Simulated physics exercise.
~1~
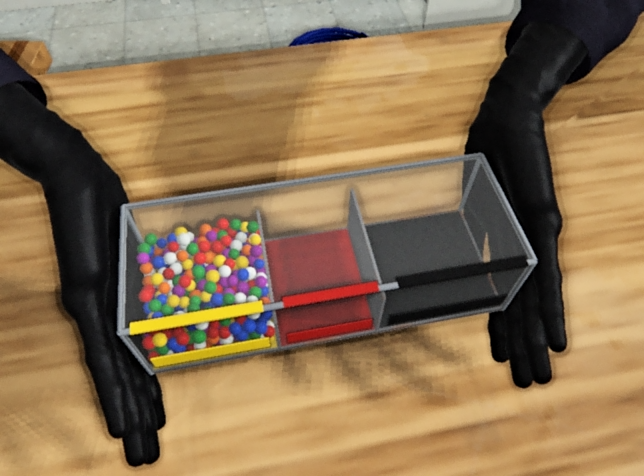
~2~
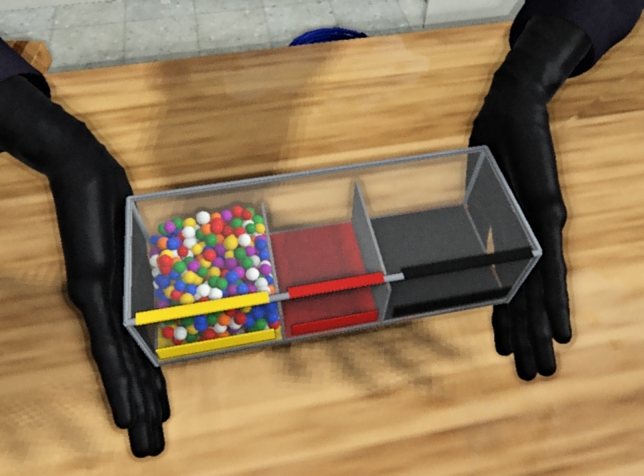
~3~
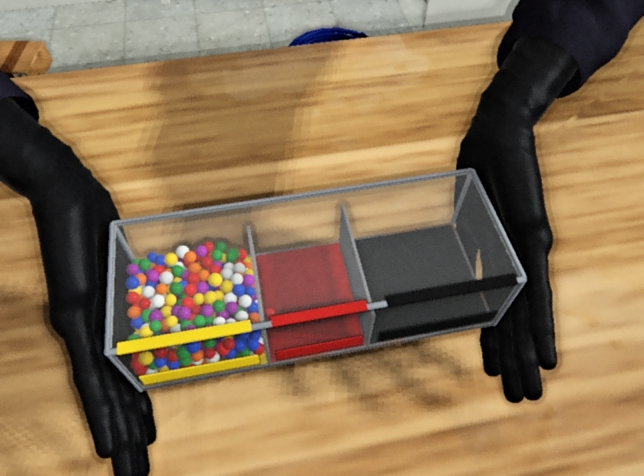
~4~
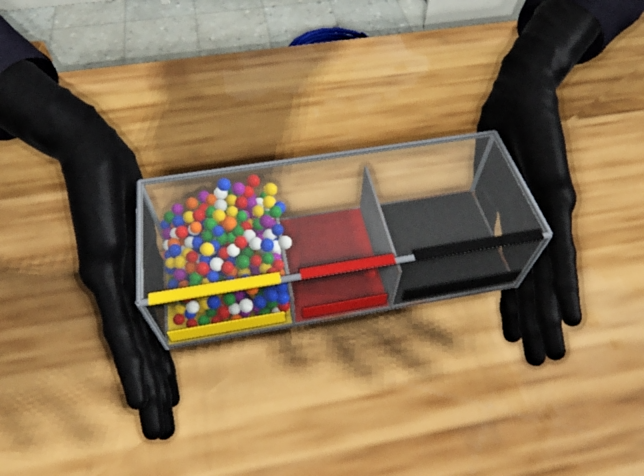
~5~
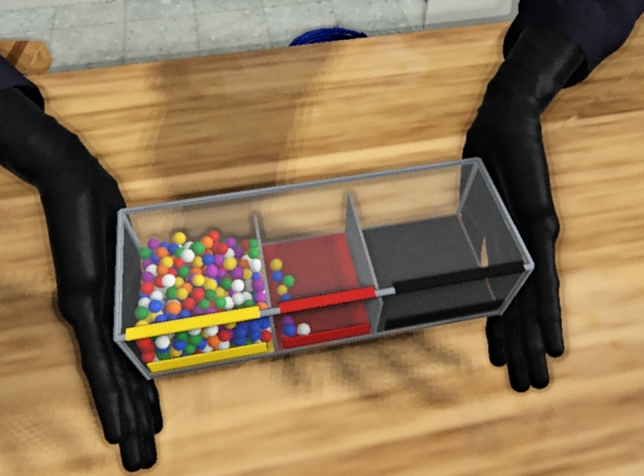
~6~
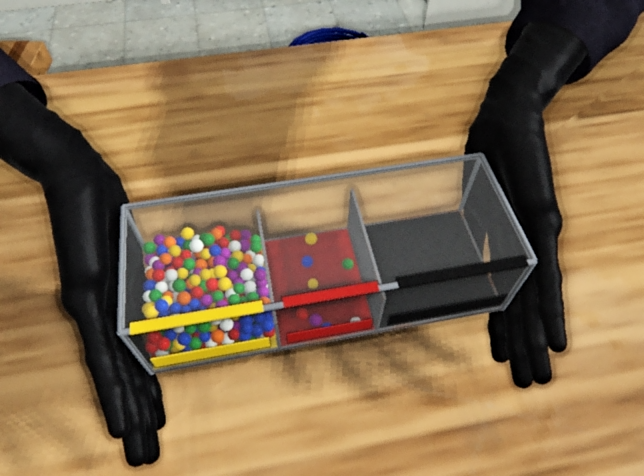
On a wooden table, gloved hands shake a clear box, spilling few beads into red.
